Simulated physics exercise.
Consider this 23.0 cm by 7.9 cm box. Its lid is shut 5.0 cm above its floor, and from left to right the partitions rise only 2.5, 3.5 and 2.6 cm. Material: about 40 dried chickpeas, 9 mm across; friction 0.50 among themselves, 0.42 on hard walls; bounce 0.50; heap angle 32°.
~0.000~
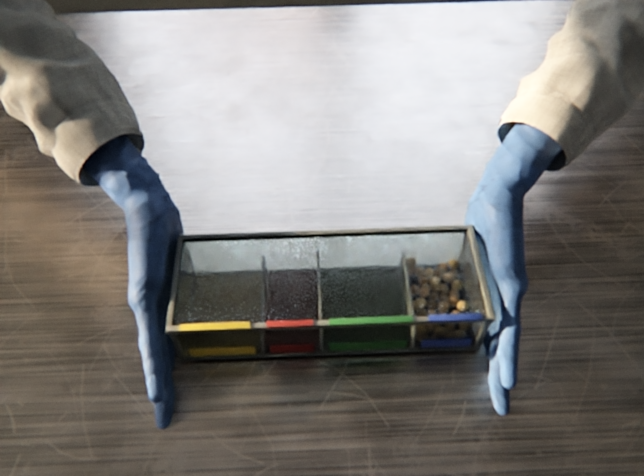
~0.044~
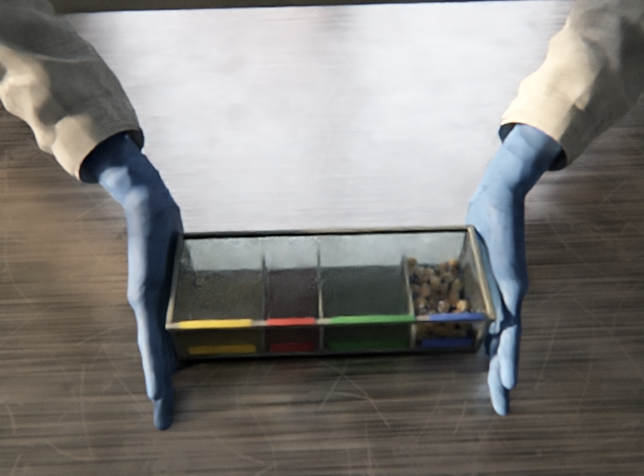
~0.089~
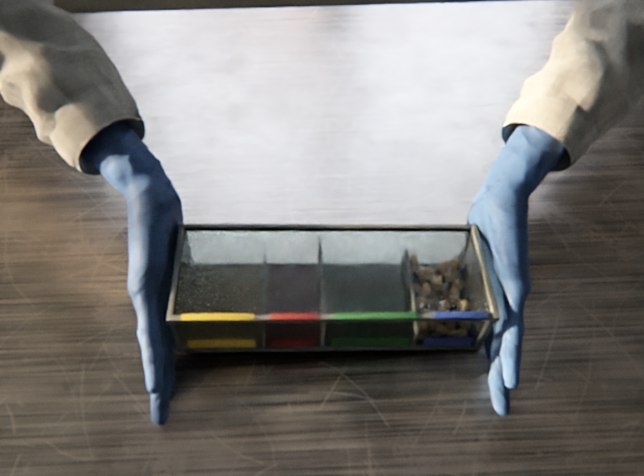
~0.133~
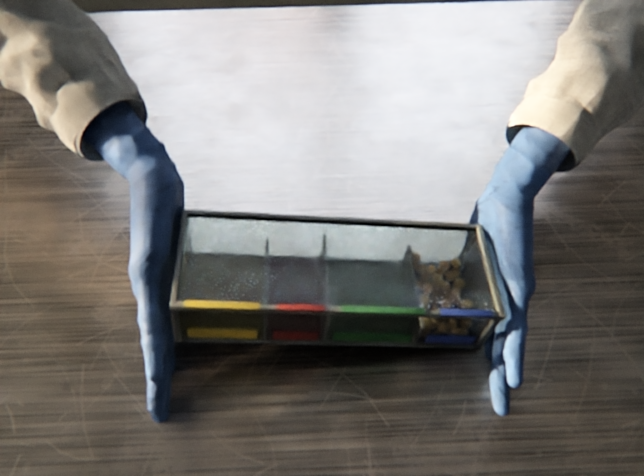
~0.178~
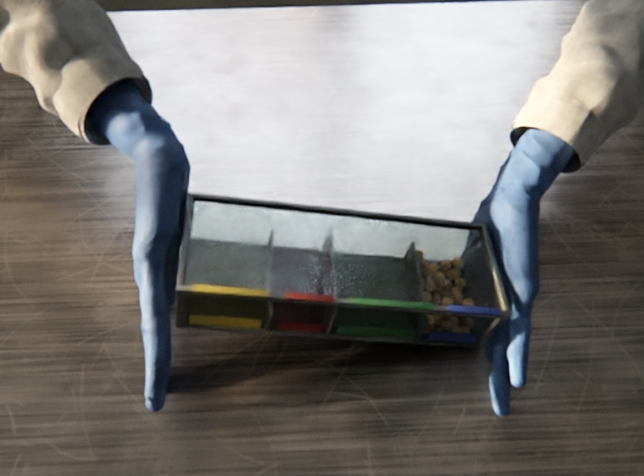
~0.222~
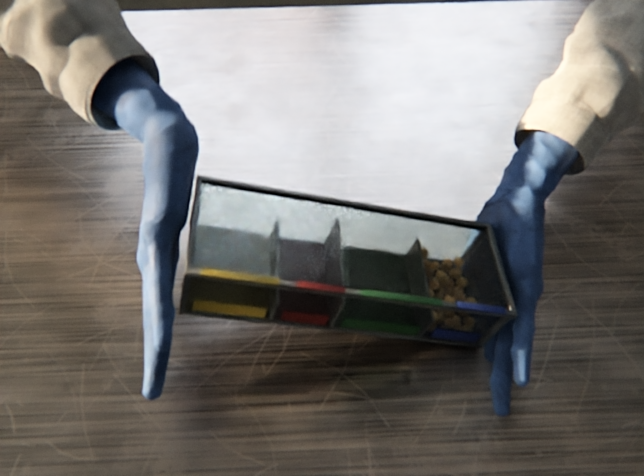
At the start, two blue-gloved hands flank a level, clear divided box marked yellow, red, green and blue, with small tan pieces in the right compartment. The left hand then lifts its end, slowly at first and then faster, leaving the box slanting down toward the right hand.
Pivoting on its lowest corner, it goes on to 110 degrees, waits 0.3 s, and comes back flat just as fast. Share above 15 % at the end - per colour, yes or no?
Red no, blue yes, green no, yellow no.
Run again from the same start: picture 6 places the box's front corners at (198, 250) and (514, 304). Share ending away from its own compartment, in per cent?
That would be some 0 in a hundred.
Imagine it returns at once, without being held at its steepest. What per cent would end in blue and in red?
Then: Blue 100, red 0.
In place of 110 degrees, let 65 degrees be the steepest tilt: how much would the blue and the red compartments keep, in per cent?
In per cent, blue gets 100 and red gets 0.
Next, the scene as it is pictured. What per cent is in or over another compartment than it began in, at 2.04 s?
Close to 0 per cent, I reckon.
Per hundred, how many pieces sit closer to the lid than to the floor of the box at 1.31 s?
I'd say around 70 percent of the pieces.
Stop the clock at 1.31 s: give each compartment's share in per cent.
The split is red at 0, blue at 100, green at 0 and yellow at 0 per cent.
After 1.31 s, tilt 110 degrees; blue 100 %.
After 2.04 s, tilt 57 degrees; blue 100 %.
After 2.79 s, tilt 0 degrees; blue 100 %.
By 3.2 s all is still; red 0 %, blue 100 %, green 0 %, yellow 0 %.
